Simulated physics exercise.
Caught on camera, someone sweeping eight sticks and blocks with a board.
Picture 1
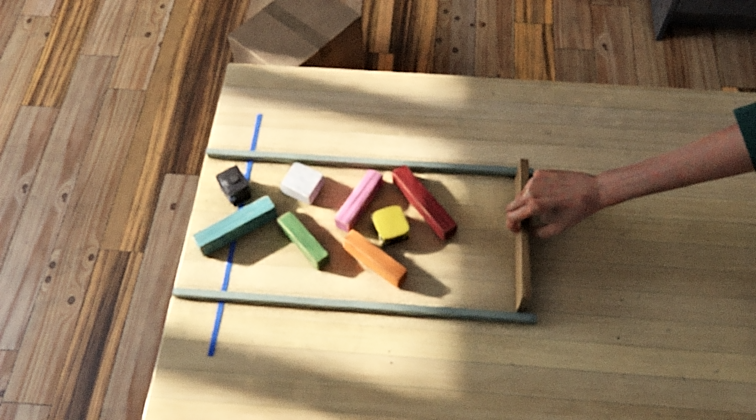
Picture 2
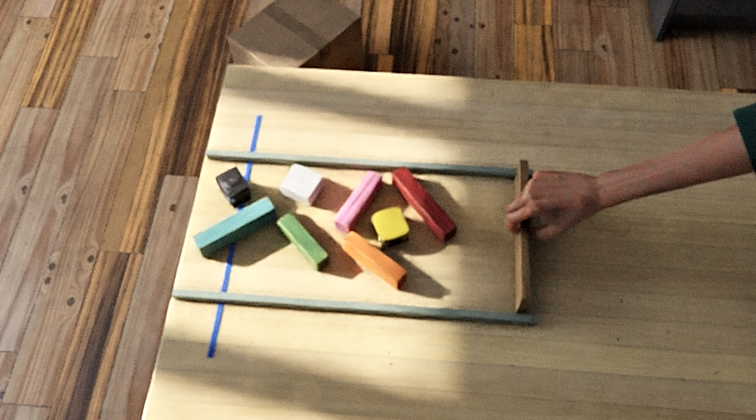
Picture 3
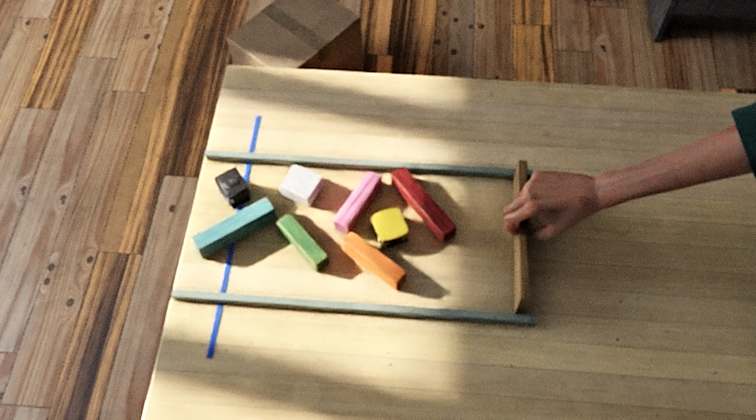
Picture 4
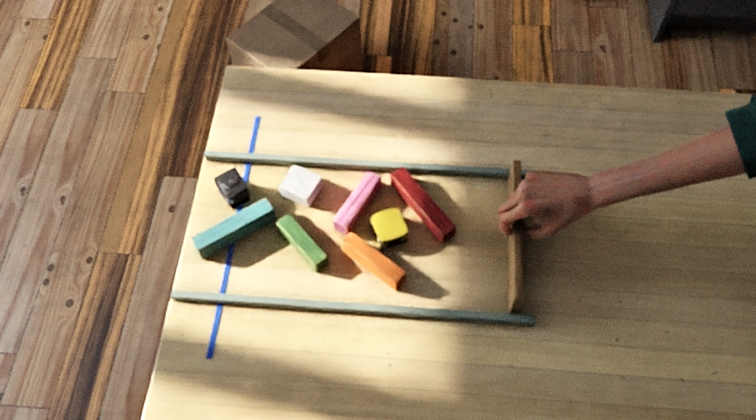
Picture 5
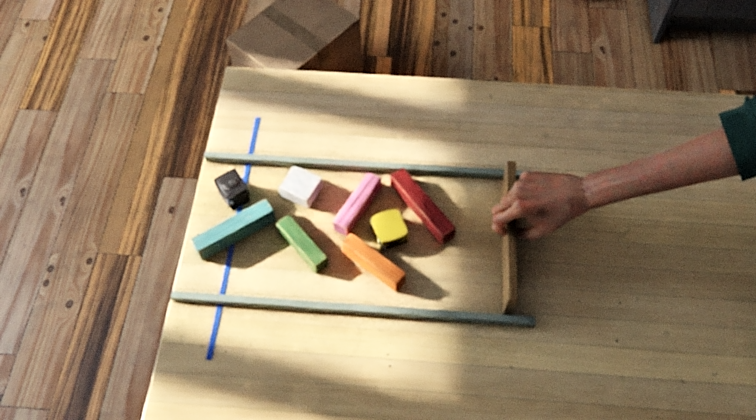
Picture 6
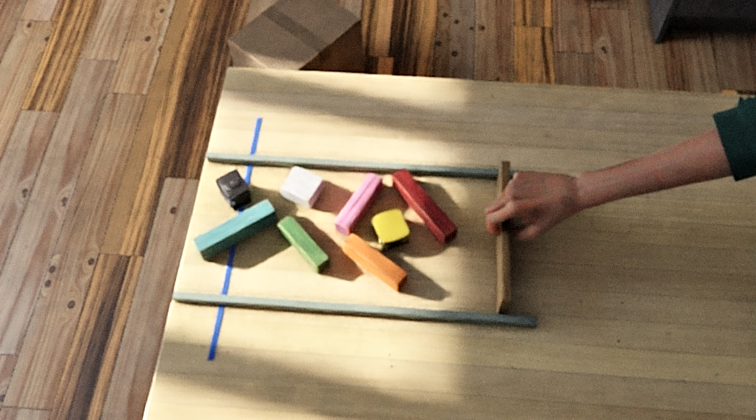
Hand sliding a wooden board slightly left between two rails, while the colourful sticks and blocks on the table stay still.
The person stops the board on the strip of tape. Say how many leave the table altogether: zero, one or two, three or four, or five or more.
The number that fall off is three or four.
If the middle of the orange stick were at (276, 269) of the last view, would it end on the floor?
Then it stays on.
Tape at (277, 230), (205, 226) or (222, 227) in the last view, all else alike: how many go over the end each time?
It would be 0, 7 and 4.
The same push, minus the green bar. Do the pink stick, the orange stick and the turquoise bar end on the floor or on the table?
The pink stick holds on; the orange stick survives; the turquoise bar goes over.
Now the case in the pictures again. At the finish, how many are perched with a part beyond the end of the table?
3 of them.
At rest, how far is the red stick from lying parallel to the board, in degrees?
Roughly 0° out of line.
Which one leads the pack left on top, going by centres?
The pink stick ends nearest.
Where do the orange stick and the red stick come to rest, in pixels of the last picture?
Near (199, 249) and (234, 195).
Soon after, none off yet; black case at rest near (234, 190); turquoise bar at rest near (236, 230); white block at rest near (303, 187).
After that, none off yet; black case at rest near (234, 190); turquoise bar at rest near (236, 230); white block displaced a little near (289, 181).
And then, none off yet; black case displaced about its own width near (205, 194); turquoise bar displaced a little near (191, 245); white block displaced well along near (223, 176).
In the end, the number that fall off is three or four; gone, white block, turquoise bar and black case.
